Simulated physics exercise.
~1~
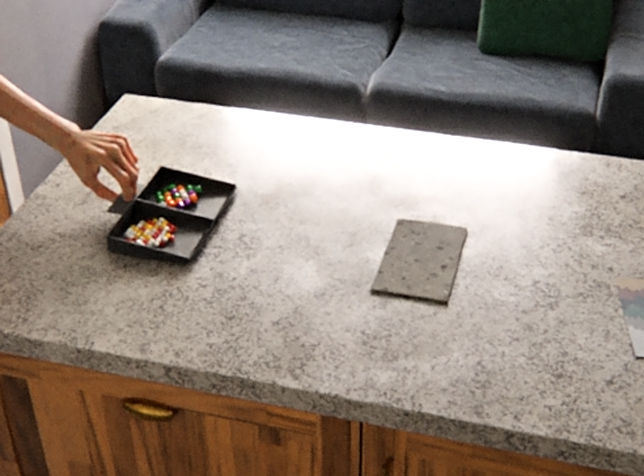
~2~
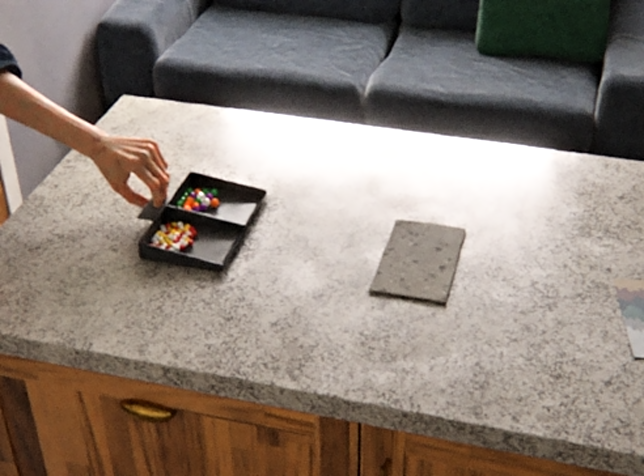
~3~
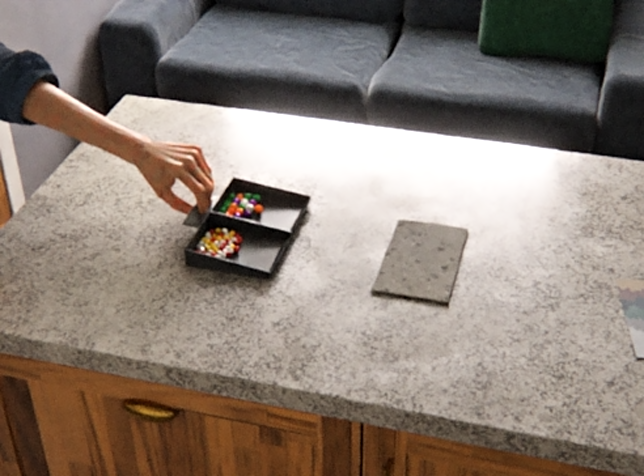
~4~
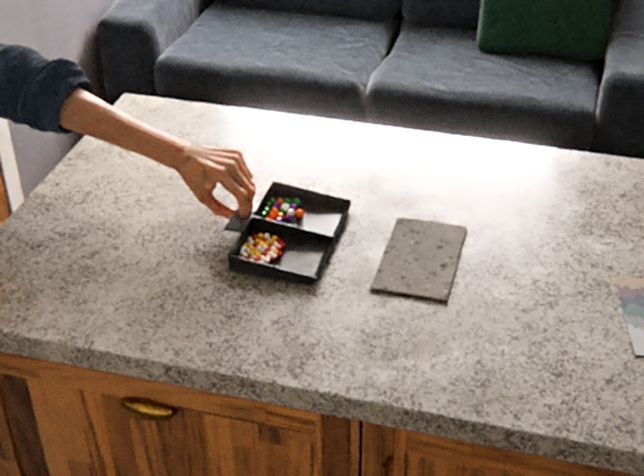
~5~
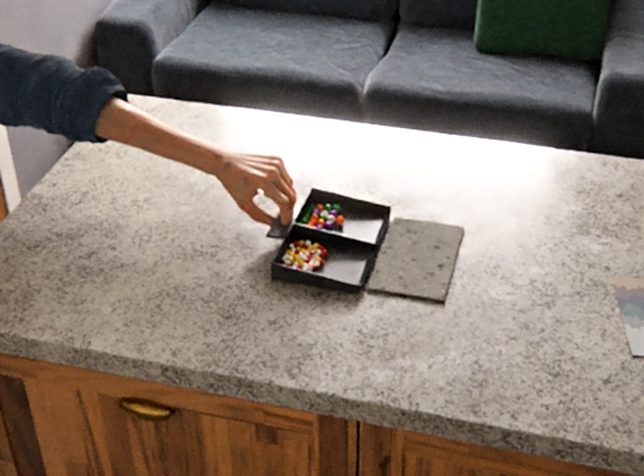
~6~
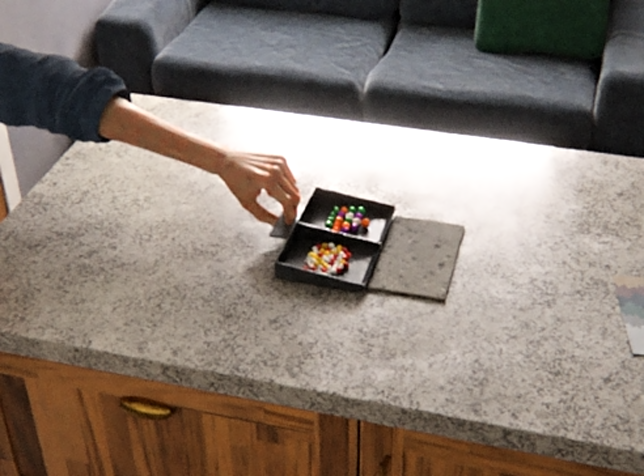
A hand slides a black two-part tray of colourful beads right until it stops against a grey slab.
